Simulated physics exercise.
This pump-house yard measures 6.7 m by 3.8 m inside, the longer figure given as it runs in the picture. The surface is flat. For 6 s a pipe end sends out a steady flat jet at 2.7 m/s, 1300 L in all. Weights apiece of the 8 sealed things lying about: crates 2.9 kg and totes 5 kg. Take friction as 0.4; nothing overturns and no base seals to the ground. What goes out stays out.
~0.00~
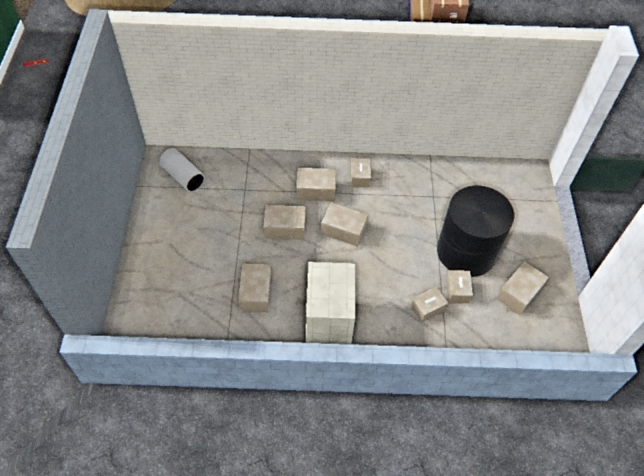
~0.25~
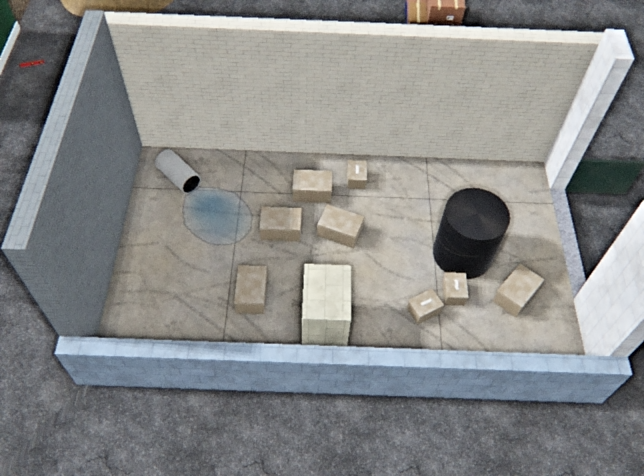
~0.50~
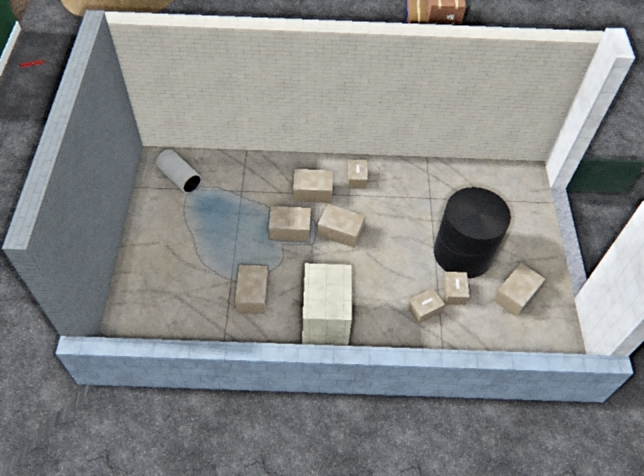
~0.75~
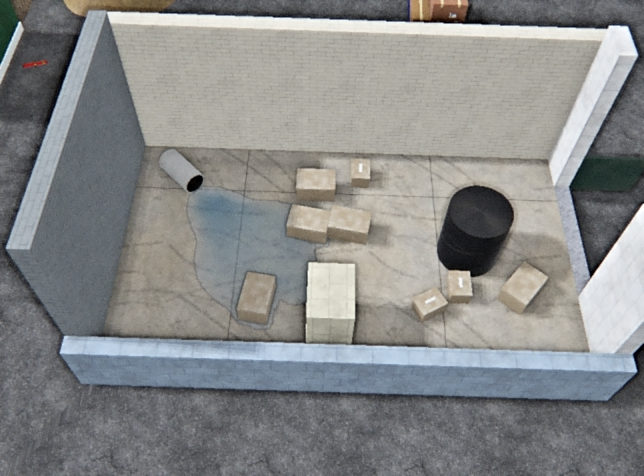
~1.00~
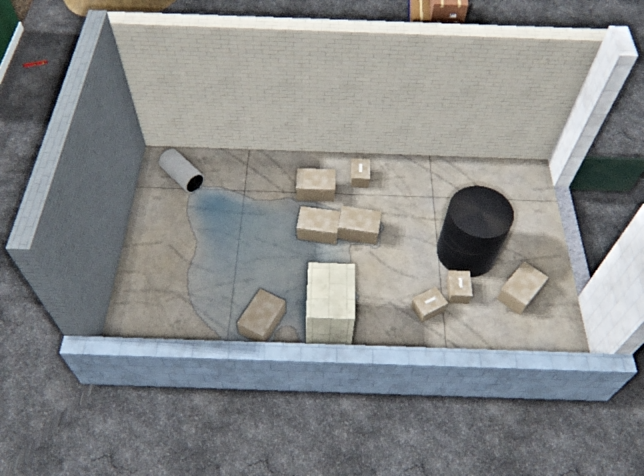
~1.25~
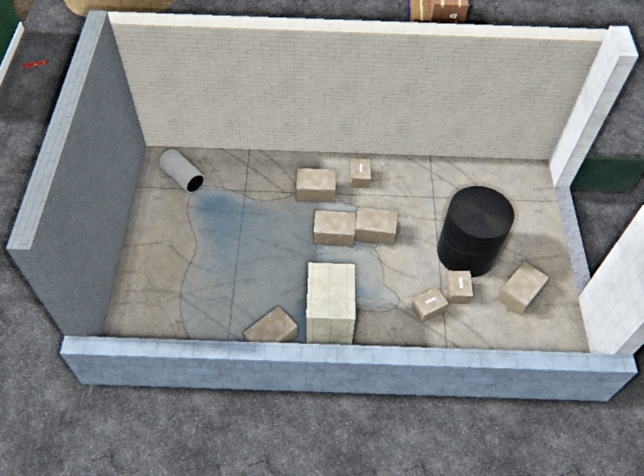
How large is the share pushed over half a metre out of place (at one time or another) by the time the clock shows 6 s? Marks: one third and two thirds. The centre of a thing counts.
That comes to two thirds or above.
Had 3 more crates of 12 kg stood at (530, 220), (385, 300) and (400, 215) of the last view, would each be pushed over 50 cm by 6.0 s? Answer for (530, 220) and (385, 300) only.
In that order: Short of it, past it.
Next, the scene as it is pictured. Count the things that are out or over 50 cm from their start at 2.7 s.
5 of them.
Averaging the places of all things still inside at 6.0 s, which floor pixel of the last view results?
Around (444, 239).
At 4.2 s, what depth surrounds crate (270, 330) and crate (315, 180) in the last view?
Roughly 18 and 1 cm.
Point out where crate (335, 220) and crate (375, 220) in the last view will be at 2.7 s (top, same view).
Near (420, 248) and (430, 208).
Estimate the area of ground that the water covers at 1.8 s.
Some 9.0 m2.
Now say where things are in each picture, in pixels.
In the first frame, a crate at (255, 282) rests on the ground; a crate at (285, 216) rests on the ground; 0.0 m2 under water; 0 of 8 have shifted.
In the second frame, a crate at (251, 284) rests on the ground; a crate at (281, 218), on the bottom; water covers 0.8 m2; 0 of 8 have shifted.
In the third frame, a crate at (251, 284), on the bottom; a crate at (290, 218), on the bottom, 13 cm from its start; 1.8 m2 under water; 1 of 8 have shifted.
In the fourth frame, a crate at (256, 292), on the bottom, 16 cm from its start; a crate at (309, 218), on the bottom, 37 cm from its start; water covers 3.3 m2; 3 of 8 have shifted.
In the fifth frame, a crate at (261, 312), on the bottom, 47 cm from its start; a crate at (319, 220), on the bottom, 52 cm from its start; 4.9 m2 under water; 3 of 8 have shifted.
In the sixth frame, a crate at (271, 329) floats, 76 cm from its start; a crate at (335, 222), afloat, 75 cm from its start; water covers 6.5 m2; 3 of 8 have shifted.
After 1.8 s 3 of 8 are over 50 cm from their spots; 2 afloat.
After 2.7 s 5 of 8 are over 50 cm from their spots; 3 afloat.
After 4.2 s 6 of 8 are over 50 cm from their spots; 4 afloat.
After 6.0 s 6 of 8 are over 50 cm from their spots, and 6 have been at some point; 5 afloat.
